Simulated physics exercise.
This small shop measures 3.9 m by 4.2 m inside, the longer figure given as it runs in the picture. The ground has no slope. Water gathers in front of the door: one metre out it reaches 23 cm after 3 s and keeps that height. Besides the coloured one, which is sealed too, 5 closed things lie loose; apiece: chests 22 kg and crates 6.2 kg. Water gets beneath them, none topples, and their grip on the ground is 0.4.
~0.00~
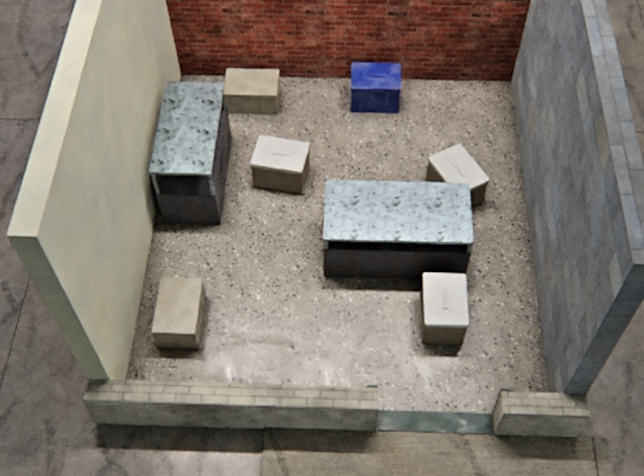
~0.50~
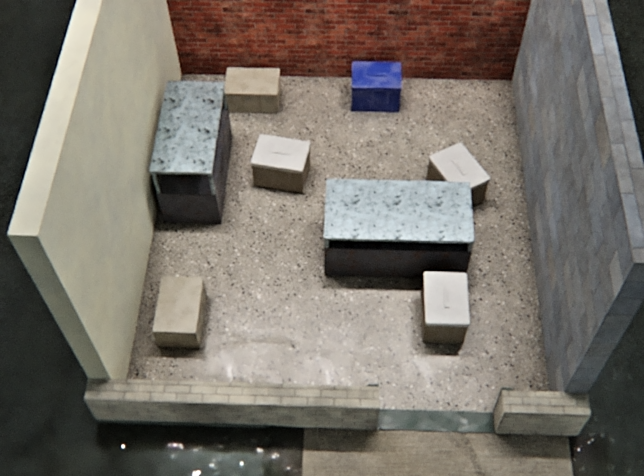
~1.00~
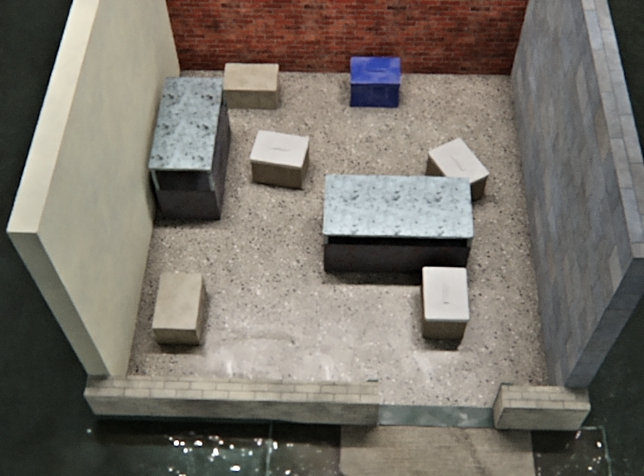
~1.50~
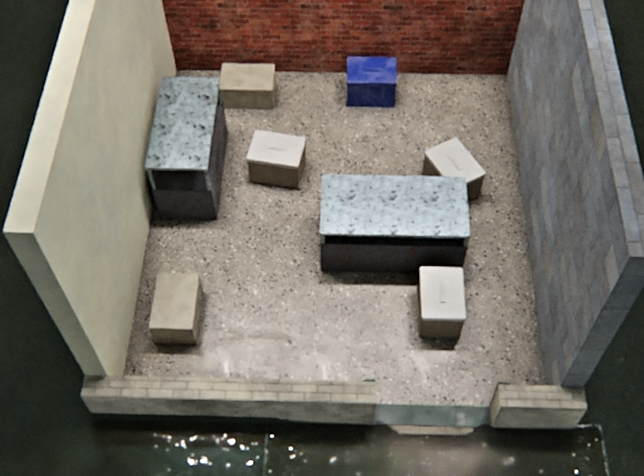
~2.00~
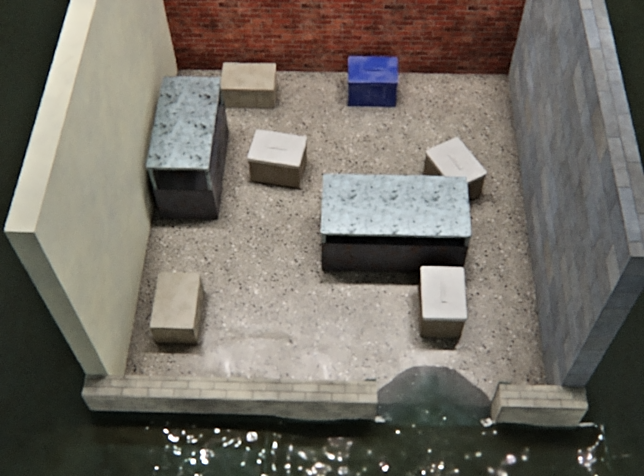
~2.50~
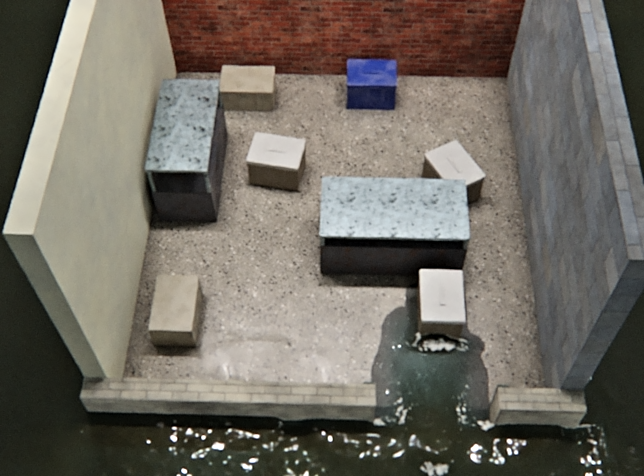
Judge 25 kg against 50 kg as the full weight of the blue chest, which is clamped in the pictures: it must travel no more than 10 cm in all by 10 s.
For it, the smaller load will do.
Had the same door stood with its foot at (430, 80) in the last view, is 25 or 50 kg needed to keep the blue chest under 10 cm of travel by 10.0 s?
Then only the larger load is enough.
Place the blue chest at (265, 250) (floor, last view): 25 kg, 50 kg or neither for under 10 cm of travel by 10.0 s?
The smaller is enough.
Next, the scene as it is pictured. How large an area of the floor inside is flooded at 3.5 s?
Roughly 3.0 m2.
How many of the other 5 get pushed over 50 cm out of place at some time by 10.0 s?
That makes 2.
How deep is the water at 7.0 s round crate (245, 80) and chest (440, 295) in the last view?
About 1 and 7 cm.
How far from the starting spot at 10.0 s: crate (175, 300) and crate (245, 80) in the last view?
In that order: 100 cm, 50 cm.
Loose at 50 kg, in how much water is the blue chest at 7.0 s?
About 4 cm.
After 3.5 s the blue chest would be 0 cm from its start with 25 kg and 0 cm from its start with 50 kg; 0 cm of water round it then.
After 4.5 s the blue chest would be 0 cm from its start with 25 kg and 0 cm from its start with 50 kg; 0 cm of water round it then.
After 7.0 s the blue chest would be 0 cm from its start with 25 kg and 0 cm from its start with 50 kg; 4 cm of water round it then.
After 10.0 s the blue chest would be 1 cm from its start with 25 kg and 0 cm from its start with 50 kg; 8 cm of water round it then.
